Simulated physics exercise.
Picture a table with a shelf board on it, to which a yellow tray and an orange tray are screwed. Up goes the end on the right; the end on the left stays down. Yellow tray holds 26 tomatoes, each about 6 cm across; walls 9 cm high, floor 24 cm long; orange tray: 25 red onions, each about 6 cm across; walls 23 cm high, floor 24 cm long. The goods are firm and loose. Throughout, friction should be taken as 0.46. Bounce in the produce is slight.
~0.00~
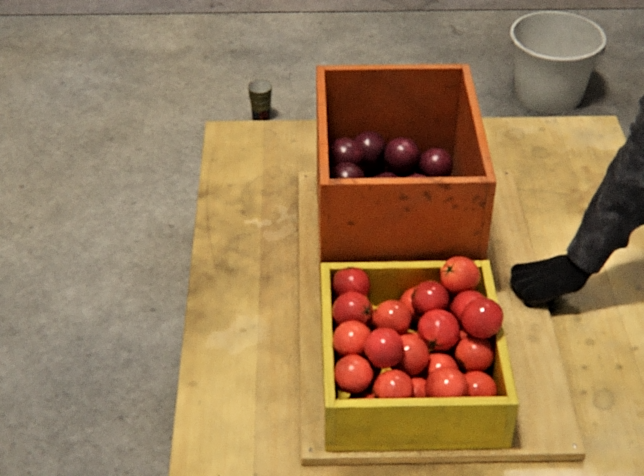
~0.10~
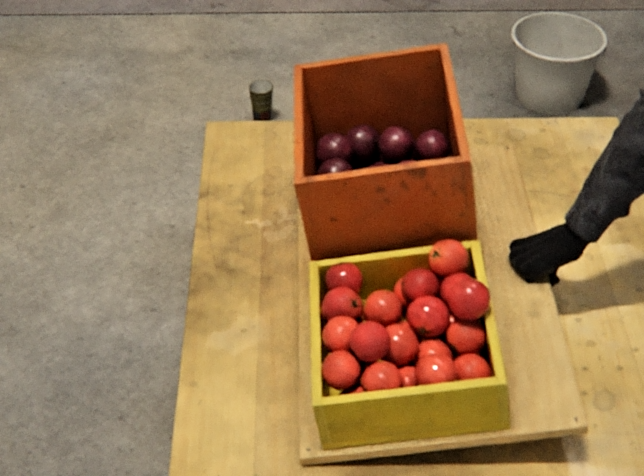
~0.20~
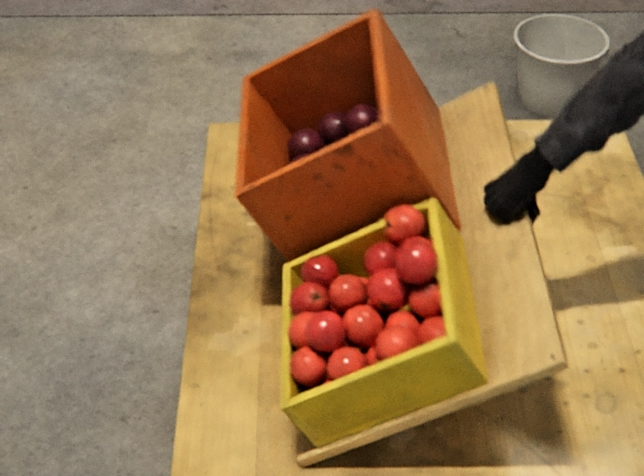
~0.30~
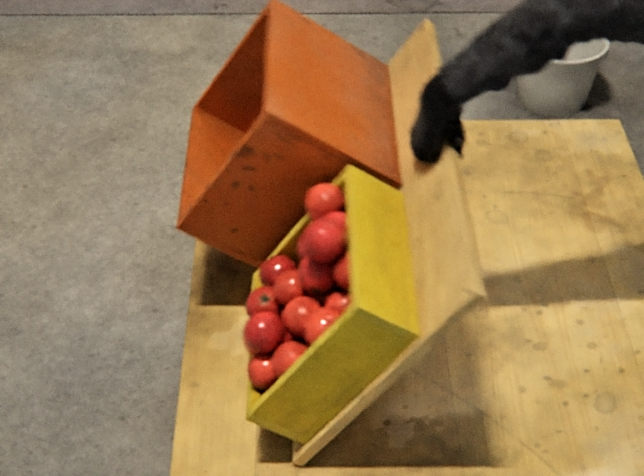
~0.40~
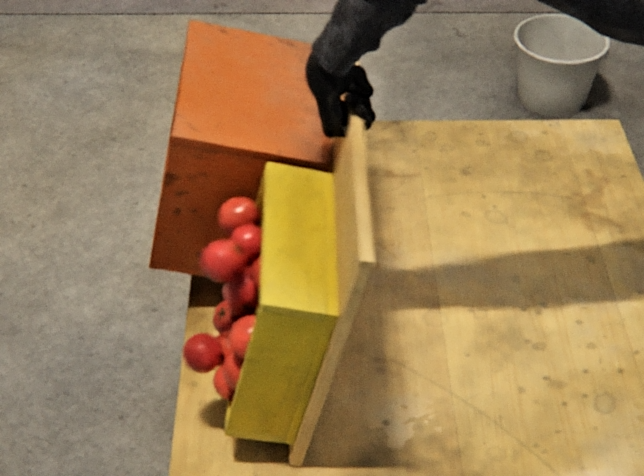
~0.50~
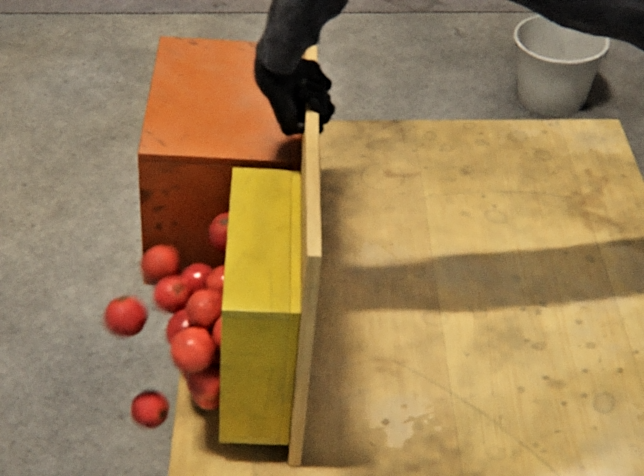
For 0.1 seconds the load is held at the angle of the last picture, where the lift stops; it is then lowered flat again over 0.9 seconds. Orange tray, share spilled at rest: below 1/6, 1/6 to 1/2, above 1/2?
My bet is the number getting out will be one sixth through one half of the total.
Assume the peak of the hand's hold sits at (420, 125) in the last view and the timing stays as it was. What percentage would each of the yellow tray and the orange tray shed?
Yellow tray 30%, orange tray 0%.
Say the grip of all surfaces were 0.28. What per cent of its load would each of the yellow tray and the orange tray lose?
Yellow tray 80, orange tray 40 per cent.
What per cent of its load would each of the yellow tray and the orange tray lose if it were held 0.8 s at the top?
That would cost yellow tray 90 per cent of its load and orange tray 40 per cent.
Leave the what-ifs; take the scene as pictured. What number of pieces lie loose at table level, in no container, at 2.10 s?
Count: Around 2.
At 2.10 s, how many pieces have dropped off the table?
Roughly 30.
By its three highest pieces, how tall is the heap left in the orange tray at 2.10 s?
About 12 cm.
After 0.76 s, tilt 79°; the yellow tray is down by 21 of 26 and the orange tray is down by 8 of 25.
After 1.08 s, tilt 39°; the yellow tray is down by 23 of 26 and the orange tray is down by 10 of 25.
After 1.53 s, tilt 0°; the yellow tray is down by 23 of 26 and the orange tray is down by 10 of 25.
When it is over (at 2.10 s), the yellow tray is down by 23 of 26 and the orange tray is down by 10 of 25. Asked share, 10 of 25, 40 per cent.
